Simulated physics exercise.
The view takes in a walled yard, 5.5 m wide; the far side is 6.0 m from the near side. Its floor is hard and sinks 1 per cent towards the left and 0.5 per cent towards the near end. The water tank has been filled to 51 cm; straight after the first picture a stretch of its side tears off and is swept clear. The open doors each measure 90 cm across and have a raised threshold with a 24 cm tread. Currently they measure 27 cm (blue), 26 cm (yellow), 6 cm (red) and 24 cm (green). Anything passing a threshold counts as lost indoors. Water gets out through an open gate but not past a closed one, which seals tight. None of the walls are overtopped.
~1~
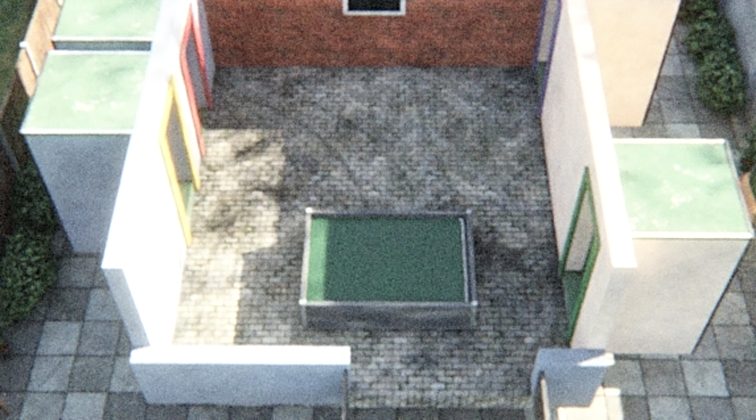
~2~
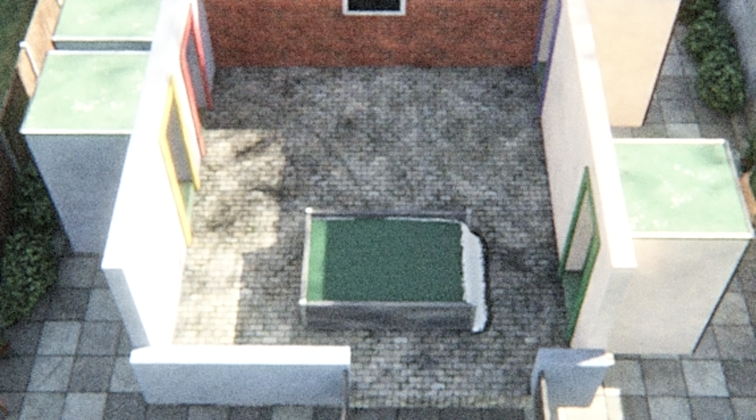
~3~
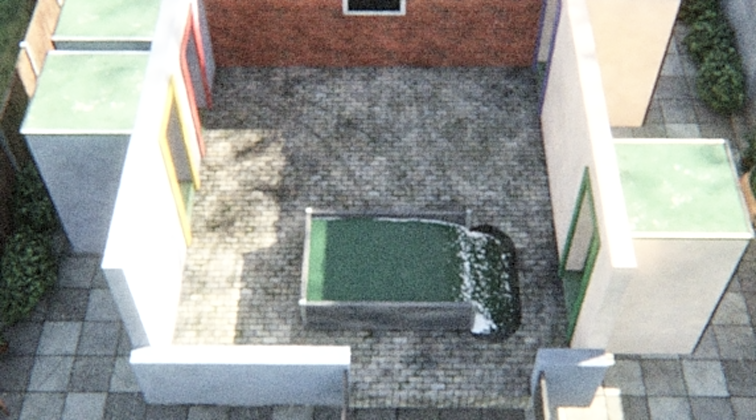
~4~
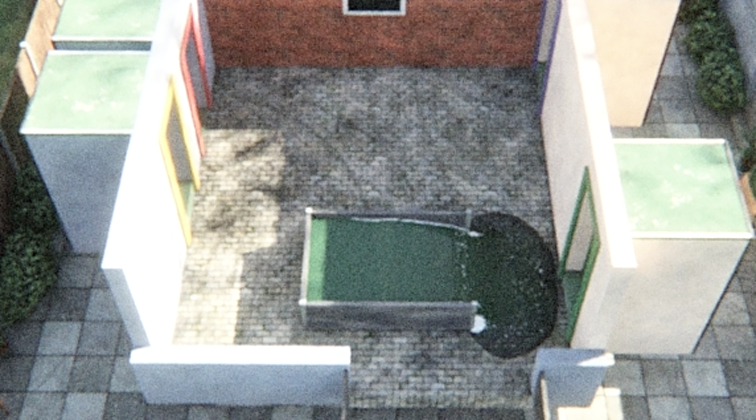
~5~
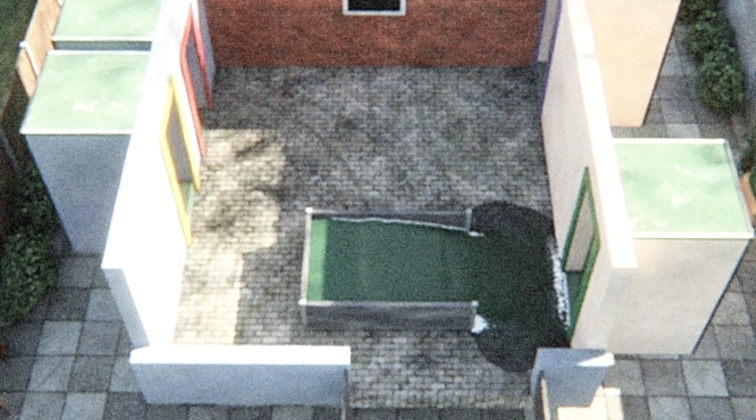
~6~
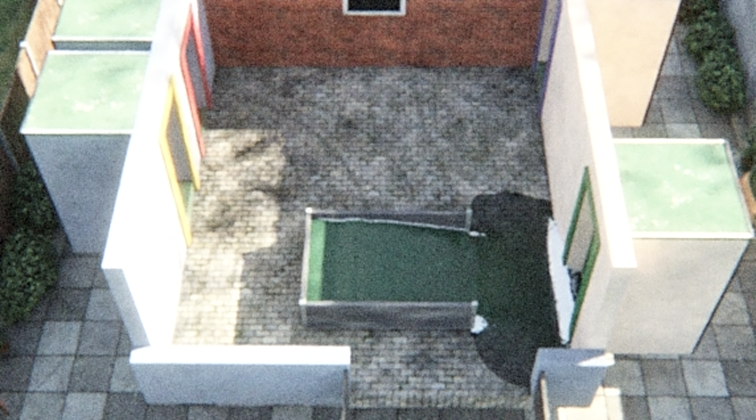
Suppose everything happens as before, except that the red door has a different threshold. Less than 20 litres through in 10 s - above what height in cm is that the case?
Above about 6.5 cm.
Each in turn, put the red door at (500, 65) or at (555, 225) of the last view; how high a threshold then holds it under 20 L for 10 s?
11.5 and 20 cm.
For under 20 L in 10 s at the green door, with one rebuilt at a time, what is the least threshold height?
Green door - some 27 centimetres.
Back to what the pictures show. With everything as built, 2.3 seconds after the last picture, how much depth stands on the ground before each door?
In cm - blue: 4, yellow: 0, red: 0, green: 25.
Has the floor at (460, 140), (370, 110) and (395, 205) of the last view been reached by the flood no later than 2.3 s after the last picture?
One by one: Drenched, clear, clear.
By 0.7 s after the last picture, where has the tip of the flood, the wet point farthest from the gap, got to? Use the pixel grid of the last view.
Front tip: Approx. (540, 146) px.
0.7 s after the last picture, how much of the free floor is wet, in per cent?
Close to 15 per cent of it is wet.
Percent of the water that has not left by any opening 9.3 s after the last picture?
What remains is some 72 per cent of the water.
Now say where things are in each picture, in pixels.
The first picture shows still water, 51 cm deep, in the water tank at (389, 259); the red door at (196, 86) is dry.
In the second picture, water pours out at (468, 273) and has run 0.2 m, to (484, 325); about 10 cm deep outside, 51 cm at the back.
In the third picture, the gap is at (467, 275), the front 0.6 m out at (514, 321); the back of the water tank holds 51 cm.
In the fourth picture, water pours out at (467, 275) and has run 1.2 m, to (551, 306); about 7 cm deep outside, 51 cm at the back.
In the fifth picture, the gap is at (467, 275), the front 1.4 m out at (569, 340); the back of the water tank holds 51 cm.
In the sixth picture, the gap is at (467, 276), the front 1.5 m out at (577, 279); the back of the water tank holds 51 cm; the red door at (196, 86), 5.1 m from the gap, is still 4.7 m from the nearest water.
Then, 0.7 s after the last picture water covers 15 % of the floor, deepest (35 cm) near (569, 379); it has not reached the red door.
Then, 2.3 s after the last picture water covers 40 % of the floor, deepest (28 cm) near (568, 367); it has not reached the red door.
Then, 9.3 s after the last picture water covers 85 % of the floor, deepest (8 cm) near (203, 147); 8 cm at the red door, 20 litres in over its 6 cm threshold.
At the red door as built, the water peaked near 10 cm, 7.1 s after the last picture.
Run again over the same 10 s with other heights there, 31 litres in over 5 cm, 5 litres over 8 cm. The limit of 20 litres is kept from about 6.5 cm up.
